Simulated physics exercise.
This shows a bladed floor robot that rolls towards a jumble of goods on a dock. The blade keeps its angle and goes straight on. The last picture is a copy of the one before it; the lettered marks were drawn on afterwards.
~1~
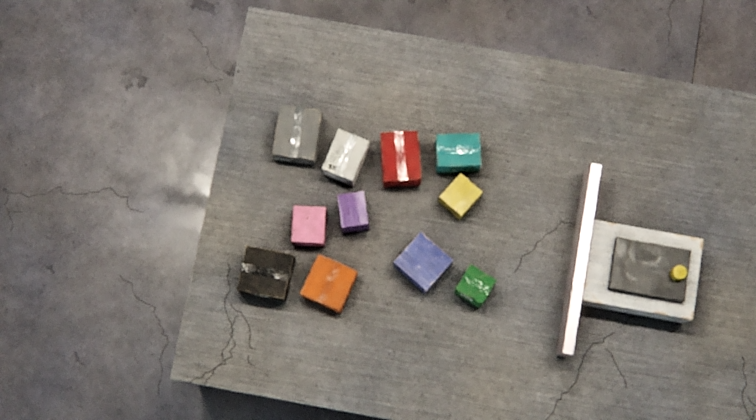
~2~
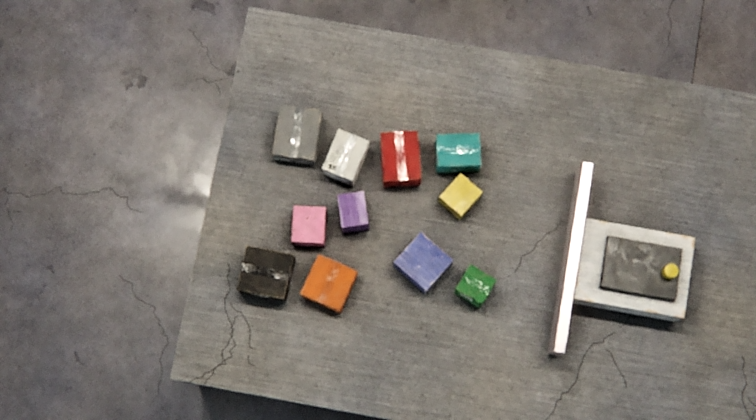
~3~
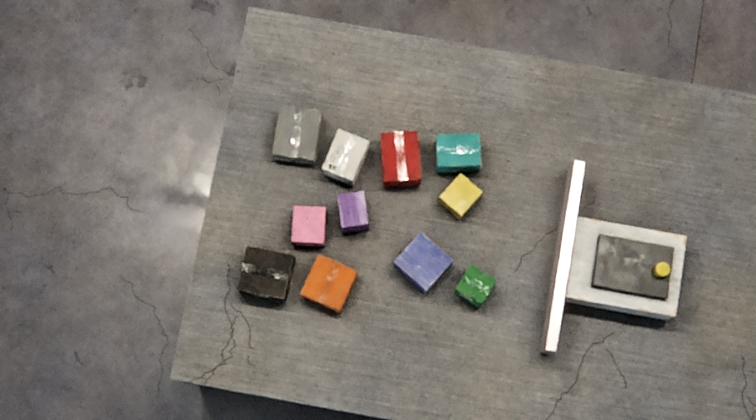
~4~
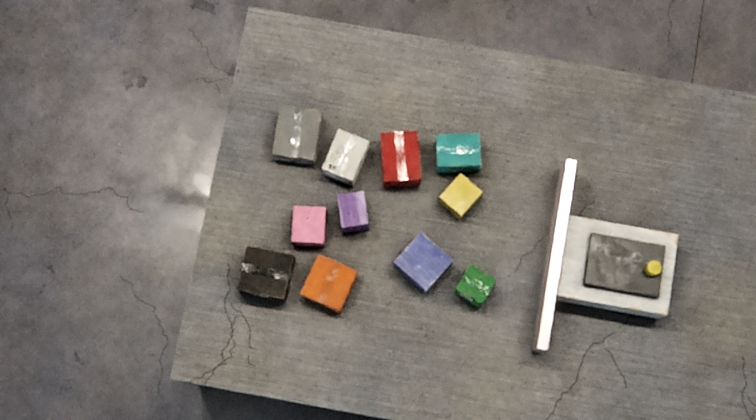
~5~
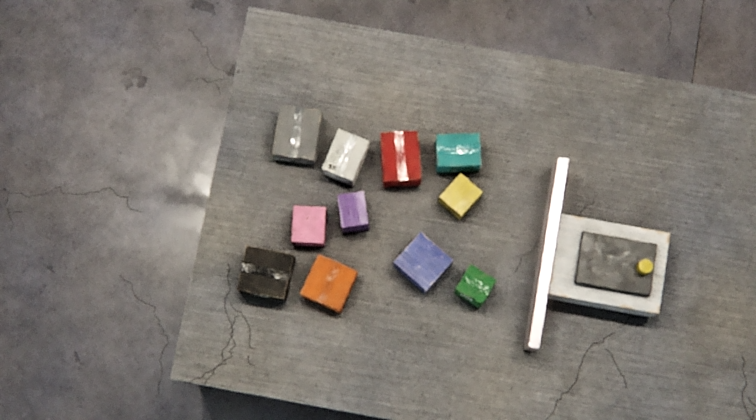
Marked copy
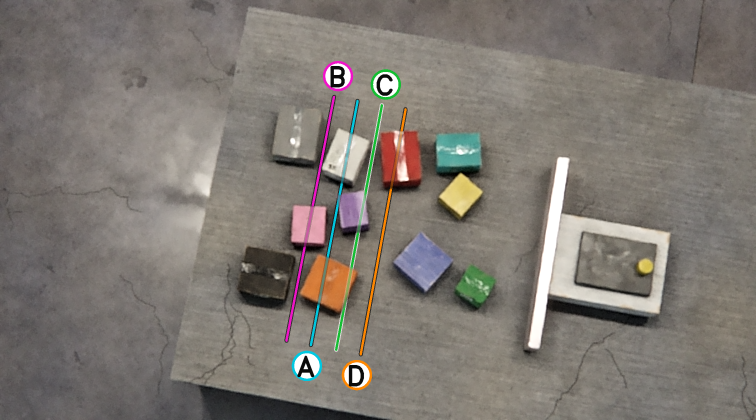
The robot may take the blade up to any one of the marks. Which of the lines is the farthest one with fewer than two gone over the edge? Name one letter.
As far as mark B.
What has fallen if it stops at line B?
The grey box.
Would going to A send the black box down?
No.
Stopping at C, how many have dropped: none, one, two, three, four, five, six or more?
In all, none.
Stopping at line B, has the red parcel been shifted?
By then, yes.
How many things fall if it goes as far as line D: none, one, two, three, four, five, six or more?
In all, none.
On the marked copy, A at (335, 221); B at (311, 216); C at (359, 225); D at (384, 229).
Following B. Soon after the start, robot (524, 247); turquoise box (449, 150); green parcel (433, 280).
Later, robot (438, 232); grey box (268, 133); white parcel (295, 172).
In the end, robot (374, 220); grey box over the edge; black box (199, 274); one fallen.
As for the rest, A is within the limit but short; C is within the limit but short; D is within the limit but short.
